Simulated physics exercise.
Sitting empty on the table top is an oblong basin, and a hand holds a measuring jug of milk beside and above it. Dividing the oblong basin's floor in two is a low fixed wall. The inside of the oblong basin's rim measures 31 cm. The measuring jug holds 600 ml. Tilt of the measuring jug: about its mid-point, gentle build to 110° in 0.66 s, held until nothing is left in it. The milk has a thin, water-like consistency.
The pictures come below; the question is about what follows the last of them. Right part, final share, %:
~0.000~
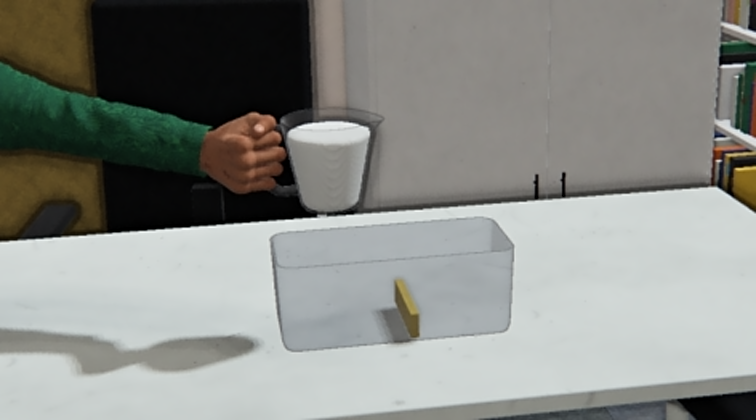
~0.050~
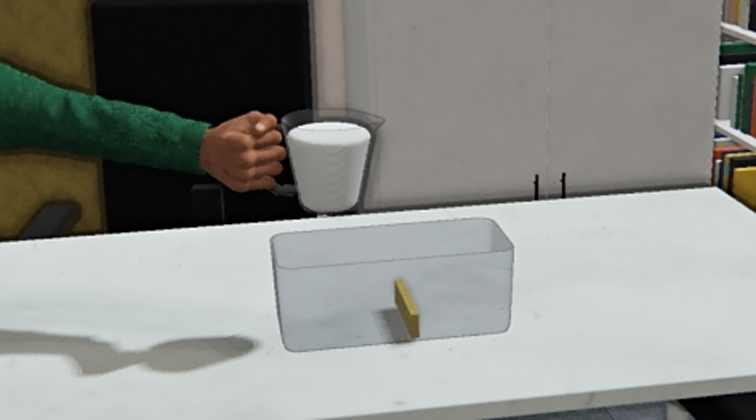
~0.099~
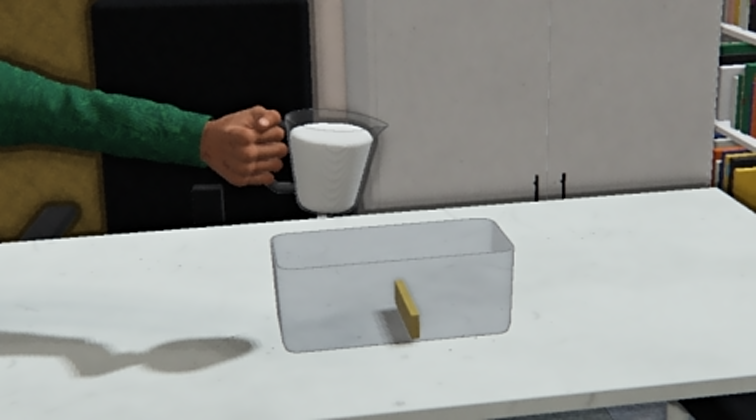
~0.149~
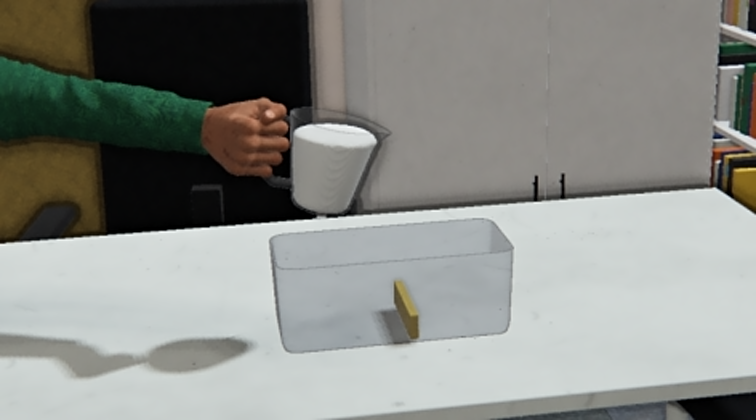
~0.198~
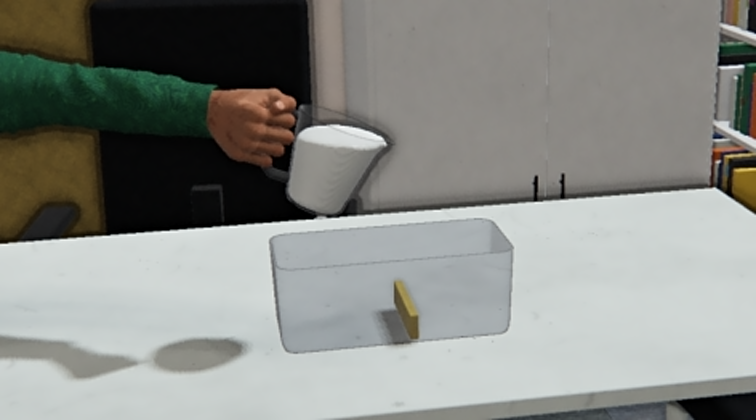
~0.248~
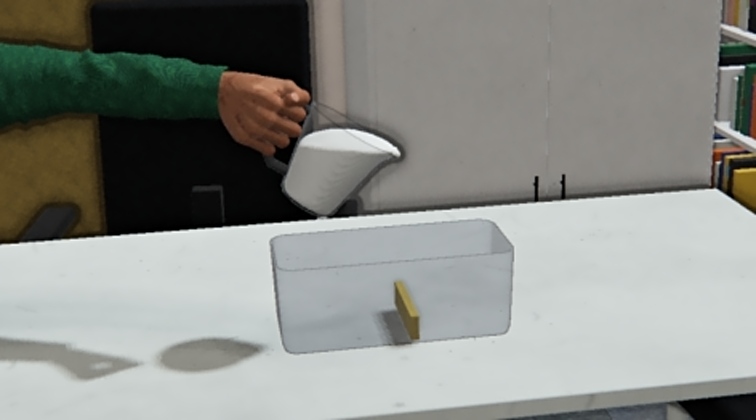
71 %.
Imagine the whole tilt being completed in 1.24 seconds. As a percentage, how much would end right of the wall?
That would be about 80 in a hundred, I'd say.
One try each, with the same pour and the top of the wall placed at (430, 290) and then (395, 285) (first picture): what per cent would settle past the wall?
One try each: Around 30 percent and then around 90 percent.
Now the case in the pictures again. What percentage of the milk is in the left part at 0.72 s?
The left part holds some 20 per cent.
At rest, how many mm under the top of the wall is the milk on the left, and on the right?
It's around 26 mm on the left side and around 6 mm on the right side.
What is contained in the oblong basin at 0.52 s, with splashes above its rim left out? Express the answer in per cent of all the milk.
Roughly 38 percent of it.
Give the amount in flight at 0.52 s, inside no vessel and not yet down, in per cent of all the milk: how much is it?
About 22 per cent.
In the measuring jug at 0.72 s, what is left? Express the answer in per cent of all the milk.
Around 4 percent of it.
By 0.52 s the tilt is 99° and 41 per cent is still to pour, 1 is left of the wall and 37 right of it.
By 0.72 s the tilt is 110° and 4 per cent is still to pour, 20 is left of the wall and 71 right of it.
By 0.93 s the tilt is 110° and 0 per cent is still to pour, 25 is left of the wall and 73 right of it.
By 1.16 s the tilt is 110° and 0 per cent is still to pour, 27 is left of the wall and 71 right of it.
At rest 27 per cent lies left of the wall, 71 right of it and 2 outside.
